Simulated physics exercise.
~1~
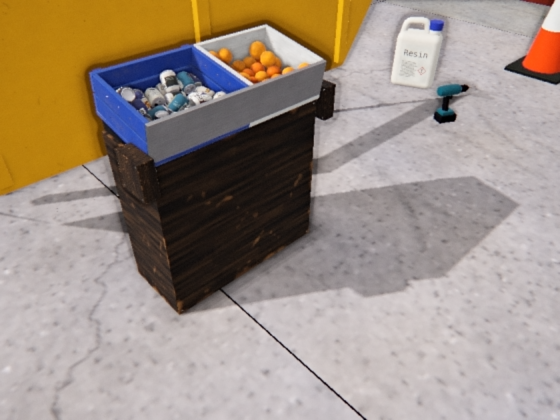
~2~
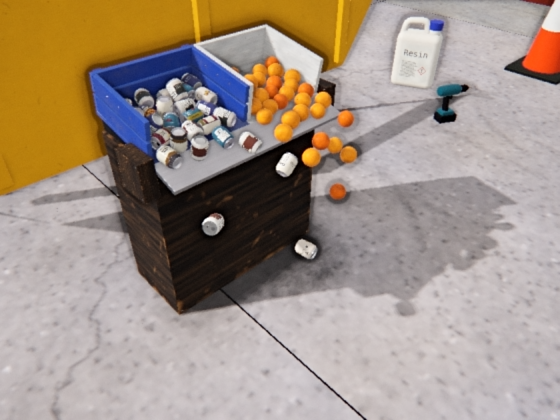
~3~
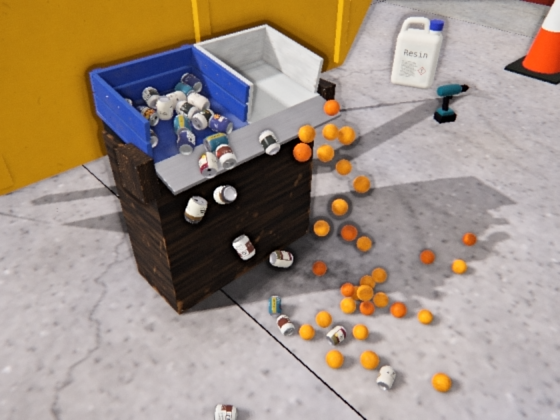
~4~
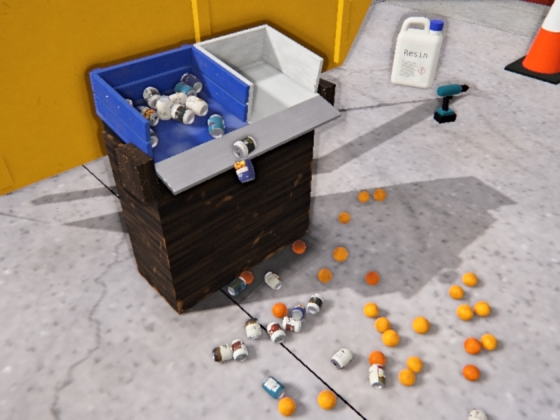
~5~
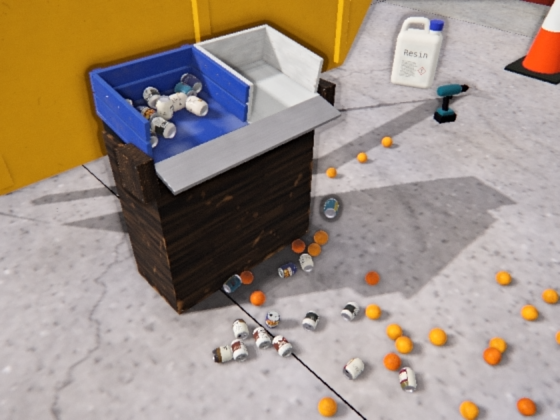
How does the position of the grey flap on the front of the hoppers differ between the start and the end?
At the start the flap leans up against the front of the hoppers, closing them off. By the end it has dropped down onto its side and juts outward, leaving the front open.
